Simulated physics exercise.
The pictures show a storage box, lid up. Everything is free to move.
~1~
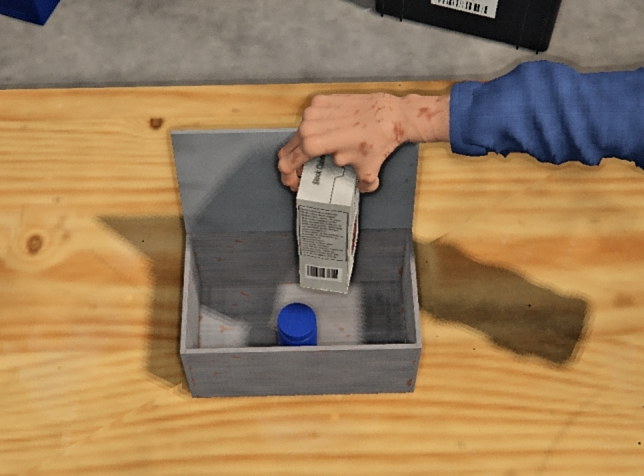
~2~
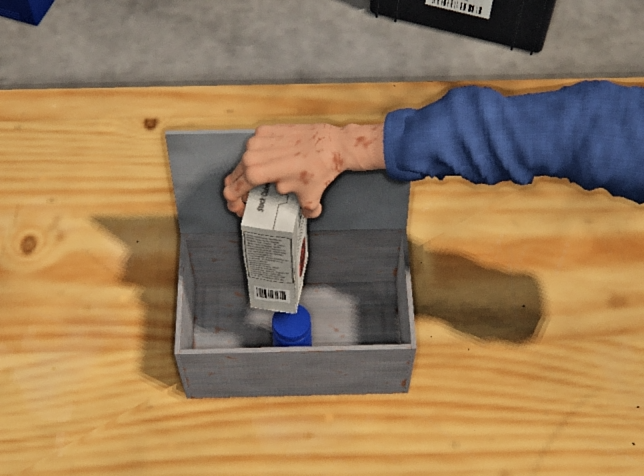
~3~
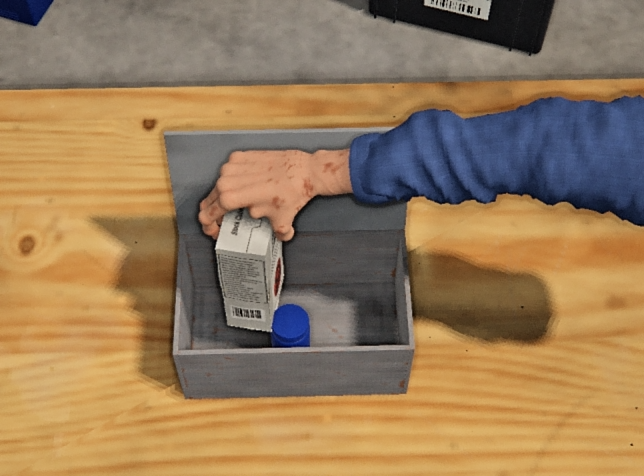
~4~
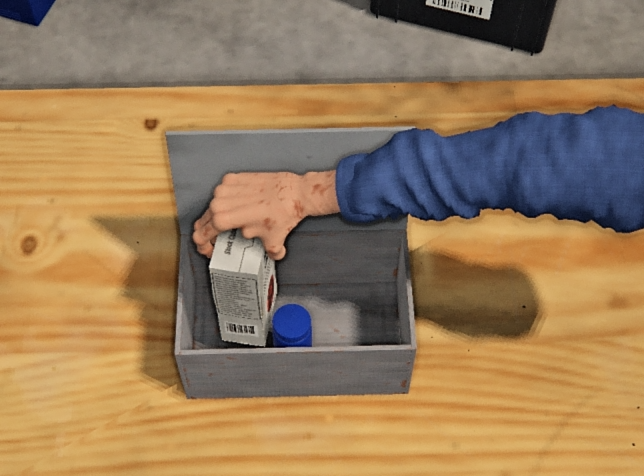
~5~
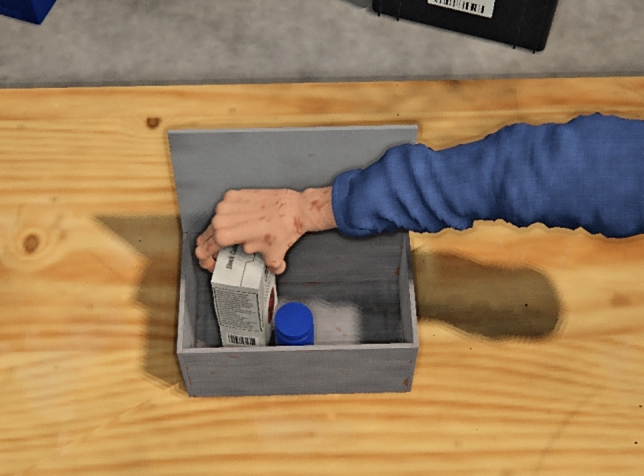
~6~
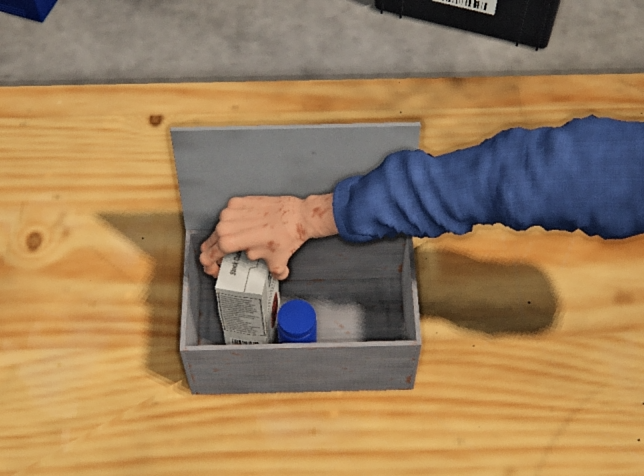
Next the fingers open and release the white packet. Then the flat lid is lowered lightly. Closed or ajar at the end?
Outcome: The lid stays ajar.
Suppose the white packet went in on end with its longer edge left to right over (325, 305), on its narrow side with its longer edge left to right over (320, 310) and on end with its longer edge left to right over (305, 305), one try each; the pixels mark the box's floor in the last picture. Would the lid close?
In the first case it is held up; in the second case it closes; in the third case it will not close.
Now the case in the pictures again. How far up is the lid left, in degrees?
About 65°.
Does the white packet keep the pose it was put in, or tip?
It keeps its pose.
Then, 1.20 s after the last picture, lid starting down.
Then, 1.90 s after the last picture, lid 59° above the rim.
Then, 4.00 s after the last picture, lid 61° above the rim.
At rest, lid 63° above the rim; both in place. Seen from the same camera at the end, white packet near (250, 294).
